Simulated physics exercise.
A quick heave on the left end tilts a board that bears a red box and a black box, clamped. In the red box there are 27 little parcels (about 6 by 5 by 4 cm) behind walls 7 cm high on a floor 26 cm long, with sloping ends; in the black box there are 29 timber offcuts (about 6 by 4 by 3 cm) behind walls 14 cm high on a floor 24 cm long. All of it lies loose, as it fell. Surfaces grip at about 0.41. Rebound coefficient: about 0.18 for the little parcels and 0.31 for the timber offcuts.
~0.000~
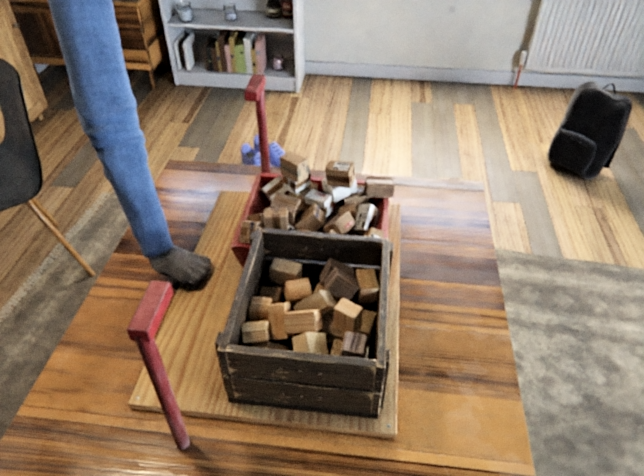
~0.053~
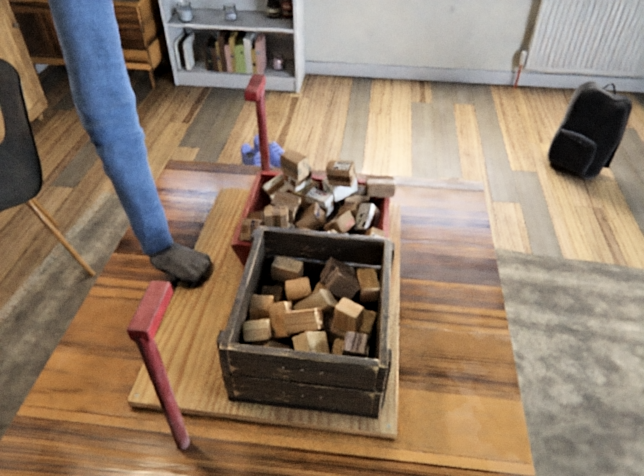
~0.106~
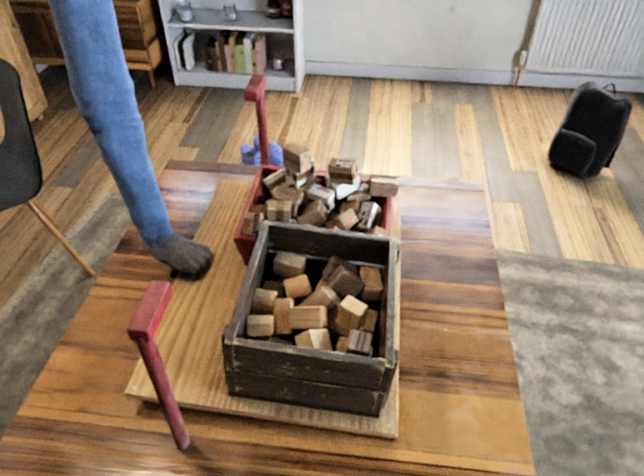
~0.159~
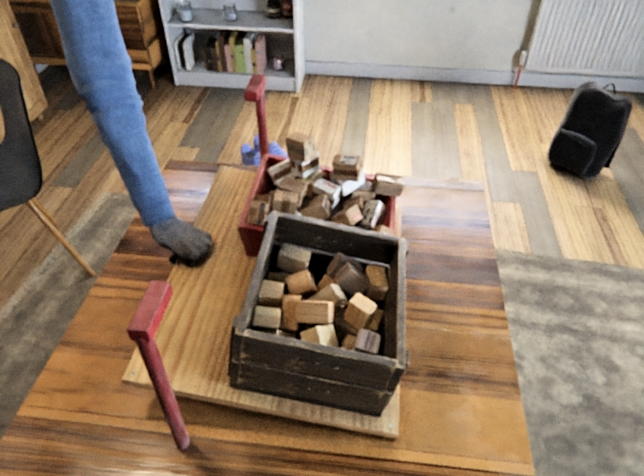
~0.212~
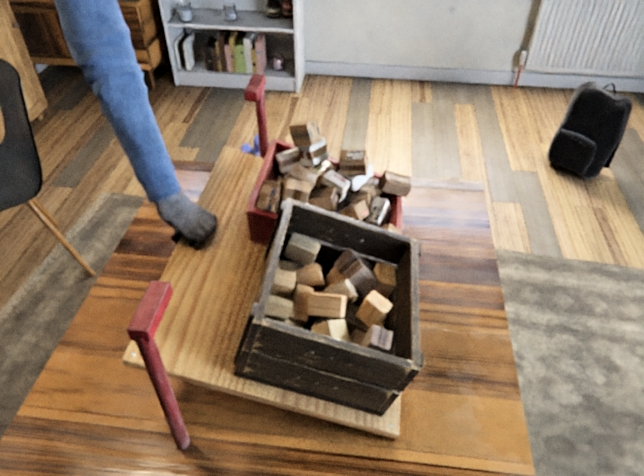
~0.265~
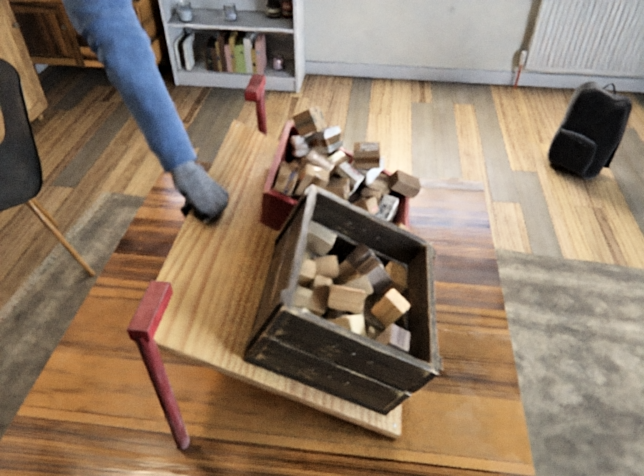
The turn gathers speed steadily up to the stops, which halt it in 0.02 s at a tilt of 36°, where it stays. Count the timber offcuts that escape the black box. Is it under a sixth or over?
The black box loses less than a sixth of its timber offcuts.
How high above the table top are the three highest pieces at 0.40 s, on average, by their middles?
About 30 cm.
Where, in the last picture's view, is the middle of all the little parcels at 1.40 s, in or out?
Around (403, 207).
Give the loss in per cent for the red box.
About: Red box 50 per cent.
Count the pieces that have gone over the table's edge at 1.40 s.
Roughly 5.
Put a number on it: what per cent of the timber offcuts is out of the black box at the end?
Some 5 per cent of them.
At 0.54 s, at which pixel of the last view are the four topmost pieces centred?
Around (401, 186).
After 0.30 s, it hits the stops.
After 0.40 s, tilt 36°; the red box is down by 2 of 27 and the black box has all 29.
After 0.54 s, tilt 36°; the red box is down by 6 of 27 and the black box has all 29.
After 0.80 s, tilt 36°; the red box is down by 11 of 27 and the black box is down by 1 of 29.
Final count (at 1.40 s), the red box is down by 13 of 27 and the black box is down by 1 of 29. Asked share, 1 of 29, 3 per cent.
